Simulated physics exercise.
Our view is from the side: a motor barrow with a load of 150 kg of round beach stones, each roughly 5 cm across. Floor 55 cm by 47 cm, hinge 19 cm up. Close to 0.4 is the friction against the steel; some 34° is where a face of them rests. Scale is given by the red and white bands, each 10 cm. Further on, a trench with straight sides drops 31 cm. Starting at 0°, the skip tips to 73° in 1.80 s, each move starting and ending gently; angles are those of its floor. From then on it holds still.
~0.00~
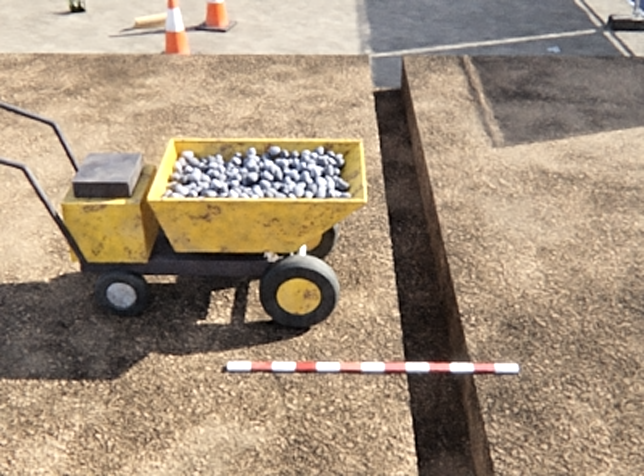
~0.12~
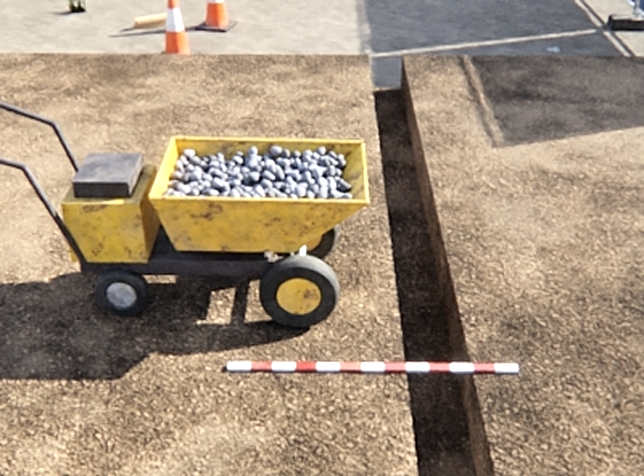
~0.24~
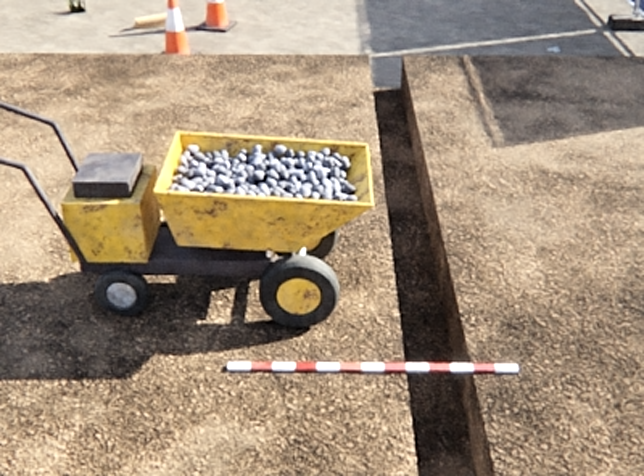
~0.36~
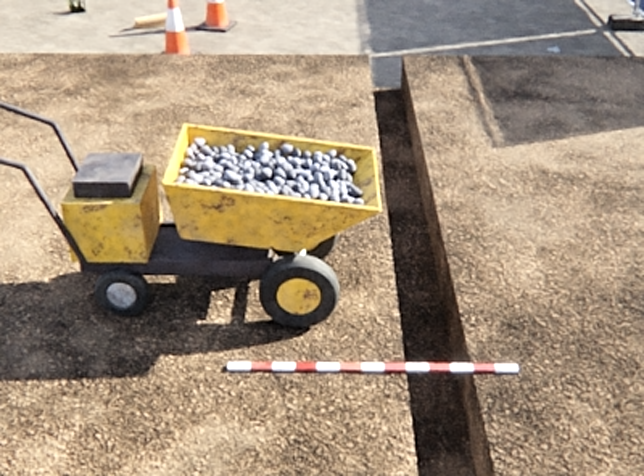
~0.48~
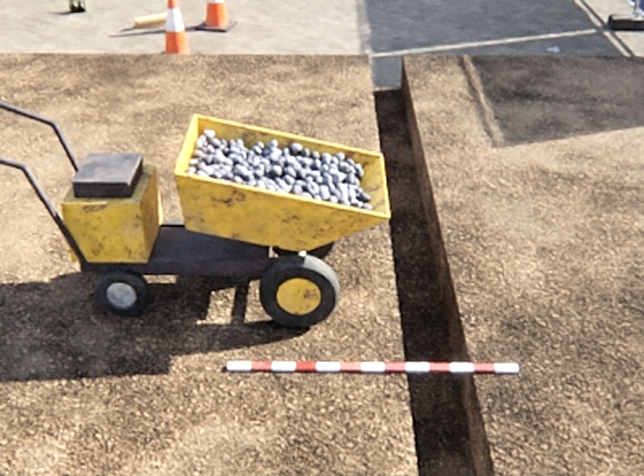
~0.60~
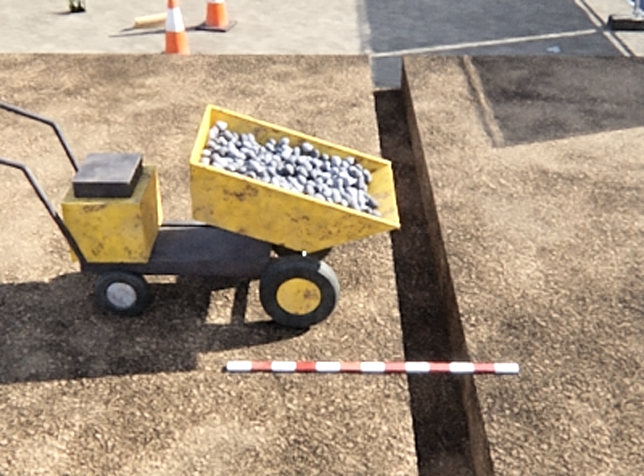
We see a yellow motor barrow loaded with round grey stones standing beside a straight-sided trench, a red and white striped rod in front; its skip gradually tilts, the left end rising and the right lip lowering toward the trench.
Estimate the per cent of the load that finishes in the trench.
Roughly 74 percent.
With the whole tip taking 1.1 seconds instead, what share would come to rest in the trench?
It would come to roughly 70 per cent.
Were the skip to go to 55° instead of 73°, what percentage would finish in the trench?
It would come to about 70 percent.
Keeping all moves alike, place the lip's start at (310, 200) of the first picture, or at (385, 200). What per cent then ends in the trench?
That gives roughly 70 per cent and roughly 45 per cent.
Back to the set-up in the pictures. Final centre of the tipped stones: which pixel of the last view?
(437, 320).
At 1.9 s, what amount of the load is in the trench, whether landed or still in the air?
I'd say near 55 per cent at that time.
After 1.4 s the floor is at 62°; 95 % in the skip, 5 % in the trench; the foremost stones are at (450, 296).
After 1.9 s the floor is at 73°; 20 % in the skip, 55 % in the trench, 25 % past the trench; the foremost stones are at (579, 289).
After 2.2 s the floor is at 73°; 2 % in the skip, 71 % in the trench, 27 % past the trench; the foremost stones are at (636, 283).
After 4.2 s the floor is at 73°; 0 % in the skip, 74 % in the trench, 26 % past the trench; the foremost stones are past the picture's edge.
